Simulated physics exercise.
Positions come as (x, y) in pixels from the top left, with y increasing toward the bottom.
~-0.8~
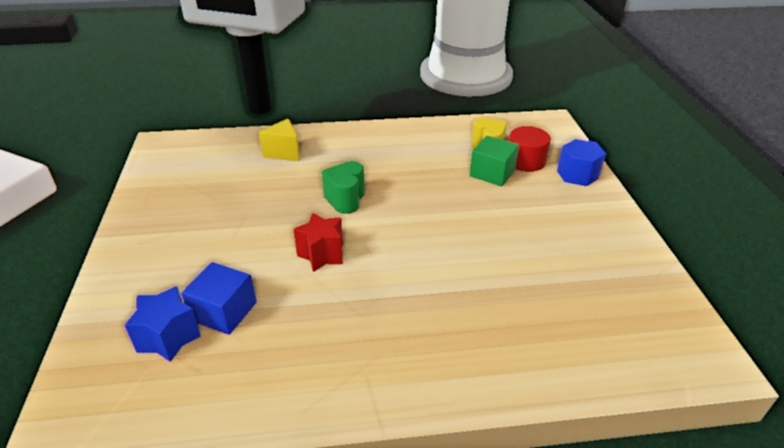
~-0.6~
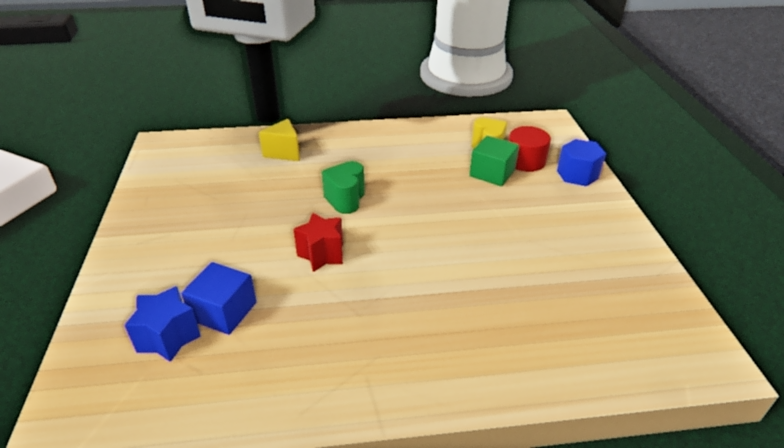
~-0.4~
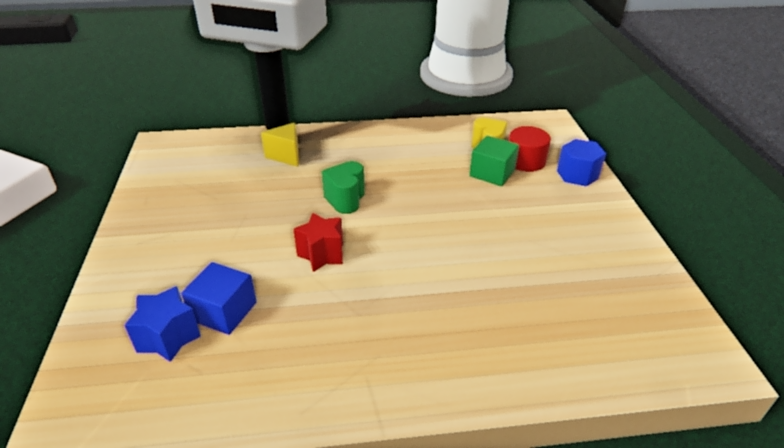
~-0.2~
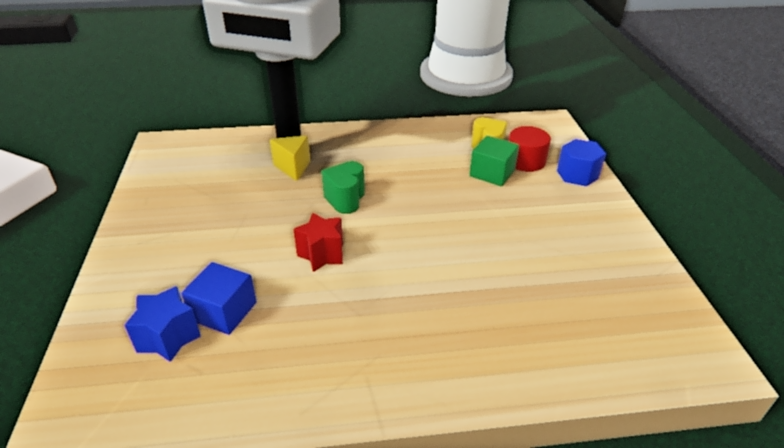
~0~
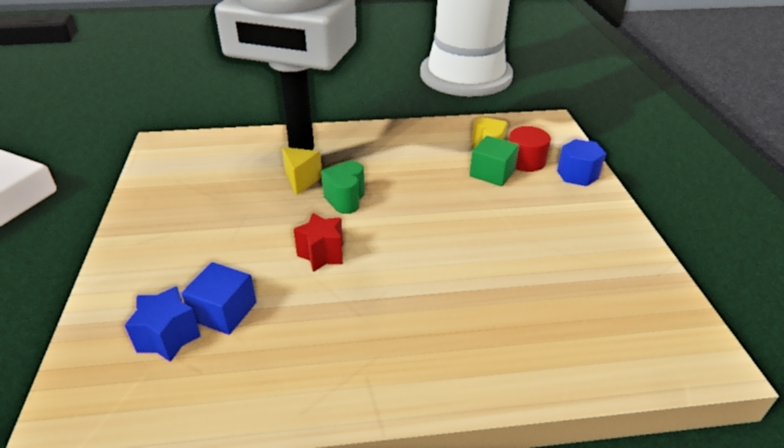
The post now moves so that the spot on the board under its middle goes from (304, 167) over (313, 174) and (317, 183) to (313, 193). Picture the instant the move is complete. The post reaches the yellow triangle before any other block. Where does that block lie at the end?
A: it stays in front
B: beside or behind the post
Correct choice: A.
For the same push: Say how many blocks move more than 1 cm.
Blocks that move over 1 cm: One.
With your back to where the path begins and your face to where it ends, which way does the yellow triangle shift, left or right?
Gets pushed right.
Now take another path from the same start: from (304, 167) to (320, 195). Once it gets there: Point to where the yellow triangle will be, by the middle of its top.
The point I'd pick in the picture is (300, 183).
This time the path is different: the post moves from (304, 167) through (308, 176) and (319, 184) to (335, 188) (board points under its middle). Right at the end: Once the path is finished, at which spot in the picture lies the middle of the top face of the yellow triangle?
It will end up at (301, 172).
The first path, step by step. Halfway along, post at (314, 159); yellow triangle at (301, 166), turned 20° clockwise.
At the end, post at (311, 173); yellow triangle at (292, 179), turned 25° clockwise; green heart in place.
